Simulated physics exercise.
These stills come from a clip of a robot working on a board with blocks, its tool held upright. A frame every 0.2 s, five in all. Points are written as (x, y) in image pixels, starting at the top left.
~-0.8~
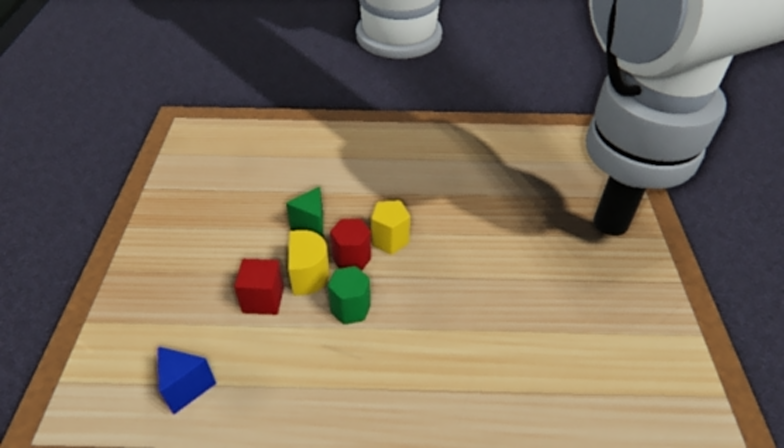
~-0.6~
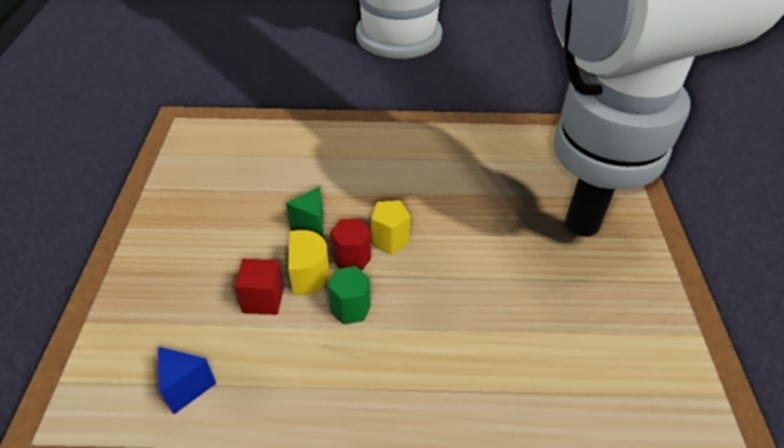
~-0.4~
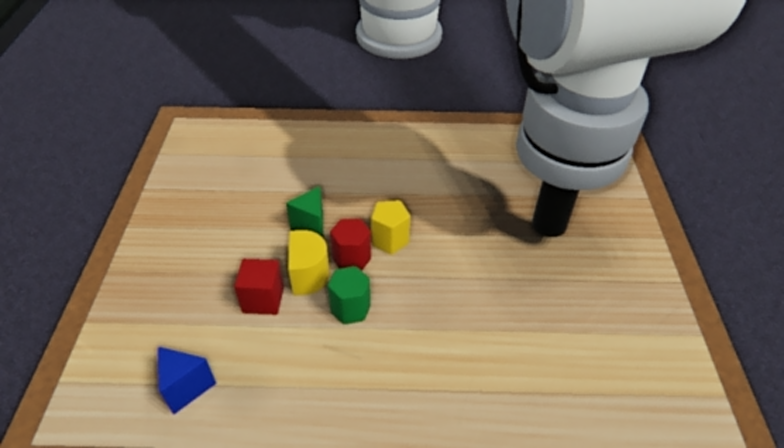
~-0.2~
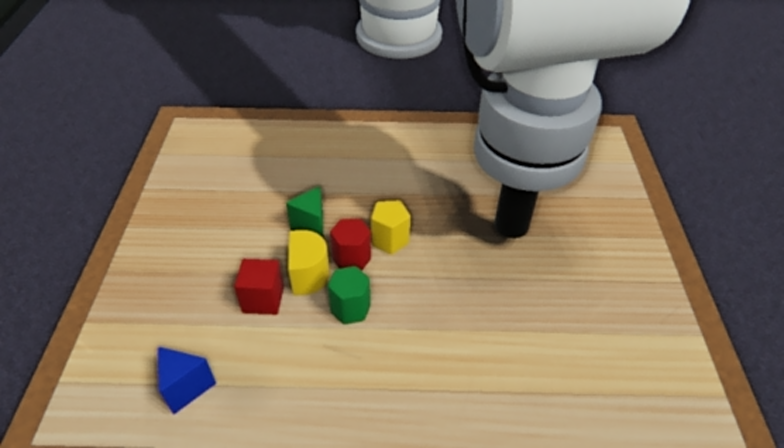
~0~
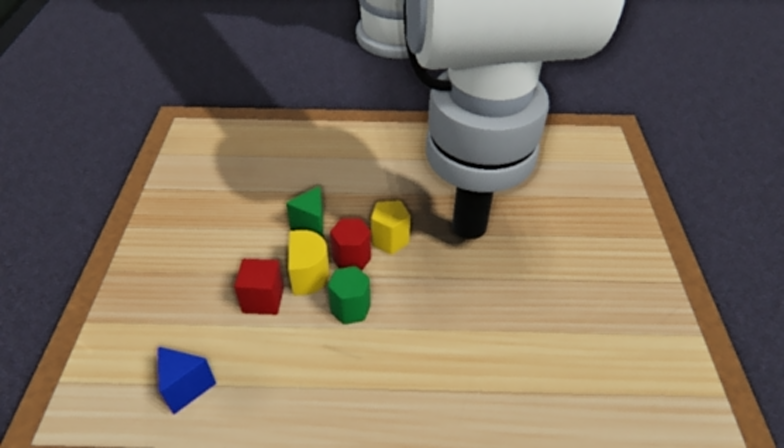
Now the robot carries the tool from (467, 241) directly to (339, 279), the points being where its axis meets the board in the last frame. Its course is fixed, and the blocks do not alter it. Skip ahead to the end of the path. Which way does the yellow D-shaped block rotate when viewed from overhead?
Twists anticlockwise.
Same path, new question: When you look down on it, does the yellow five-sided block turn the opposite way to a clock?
No, that is not how it ends up.
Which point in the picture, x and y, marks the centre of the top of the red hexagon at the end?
The point I'd pick in the picture is (321, 227).
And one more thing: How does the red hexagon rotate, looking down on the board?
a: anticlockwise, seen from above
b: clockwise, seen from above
b (clockwise, seen from above)
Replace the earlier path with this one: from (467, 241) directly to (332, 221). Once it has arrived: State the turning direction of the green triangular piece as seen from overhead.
Viewed from above: Clockwise.
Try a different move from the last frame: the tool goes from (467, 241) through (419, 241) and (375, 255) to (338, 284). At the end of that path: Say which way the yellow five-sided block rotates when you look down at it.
My prediction: CW.
What follows on the original path. One third of the way, tool (424, 239); nothing pushed yet.
Two thirds of the way, tool (382, 252); red hexagon (345, 231); yellow five-sided block (381, 210), turned 20° clockwise.
At the end, tool (338, 265); yellow D-shaped block (290, 249), turned 35° anticlockwise; green hexagon still; red hexagon (321, 227), turned 35° clockwise; yellow five-sided block (381, 210), turned 20° clockwise.
